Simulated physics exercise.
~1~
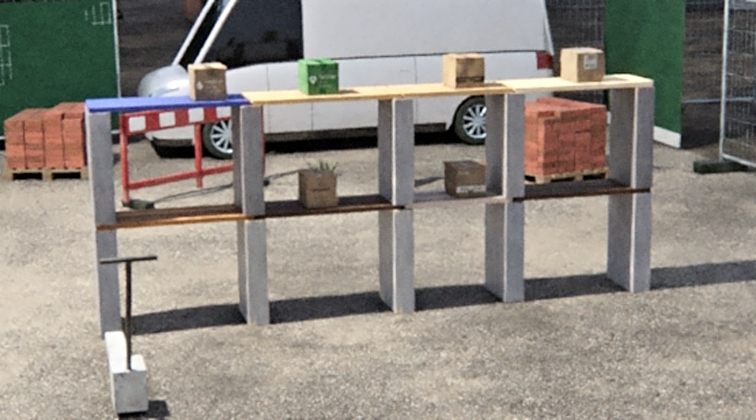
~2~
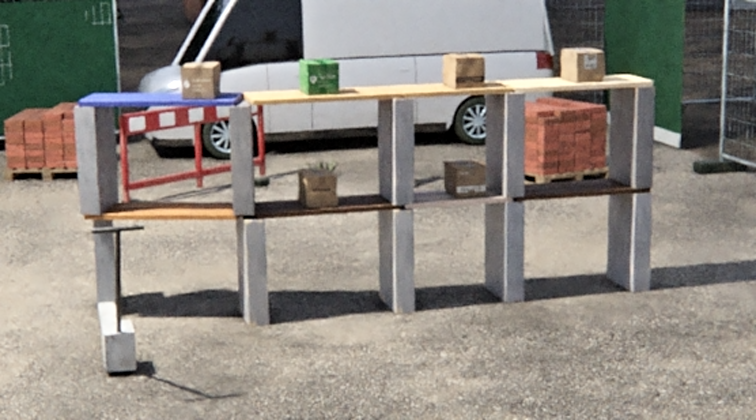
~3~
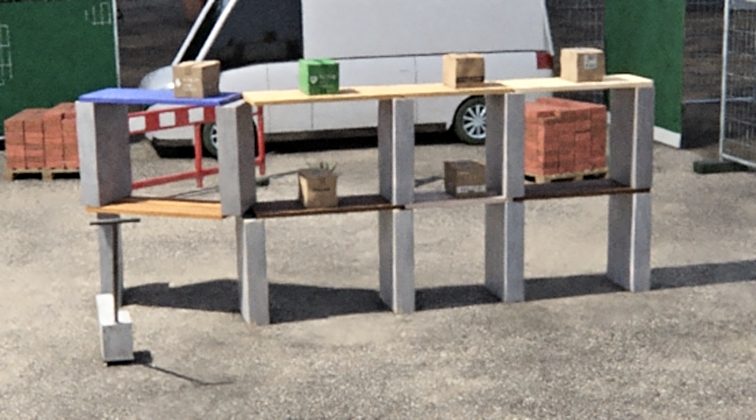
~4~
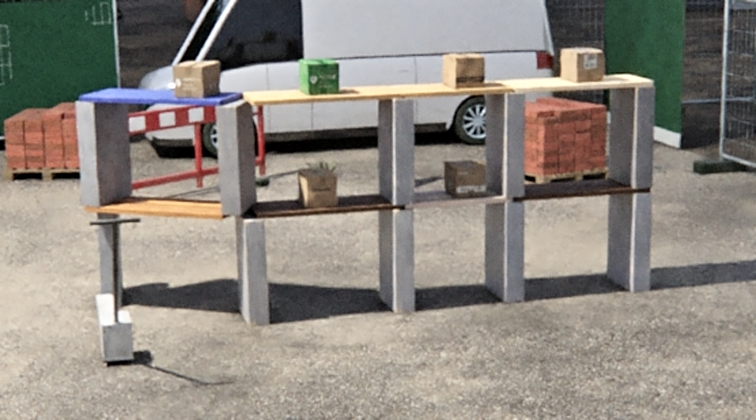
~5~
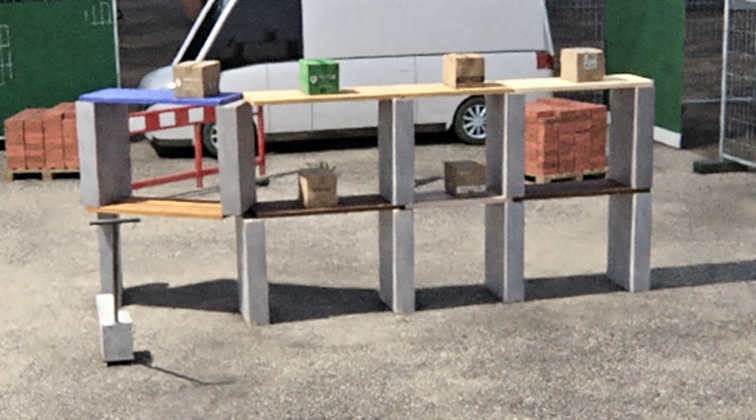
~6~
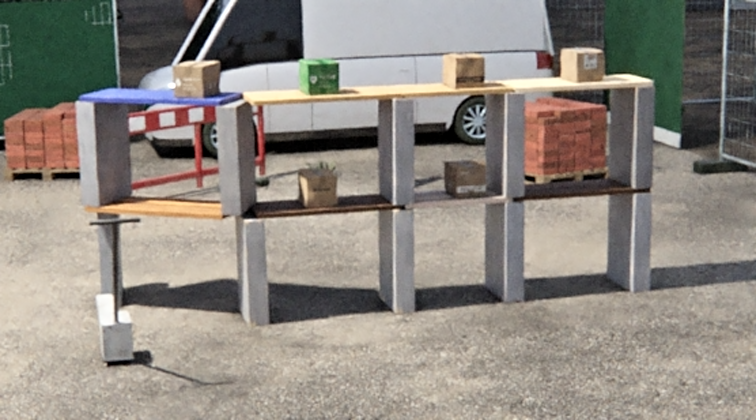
Paved yard with two-tier shelving, a floor jack pushing in the left end upright, shifting that span slightly, everything staying up.
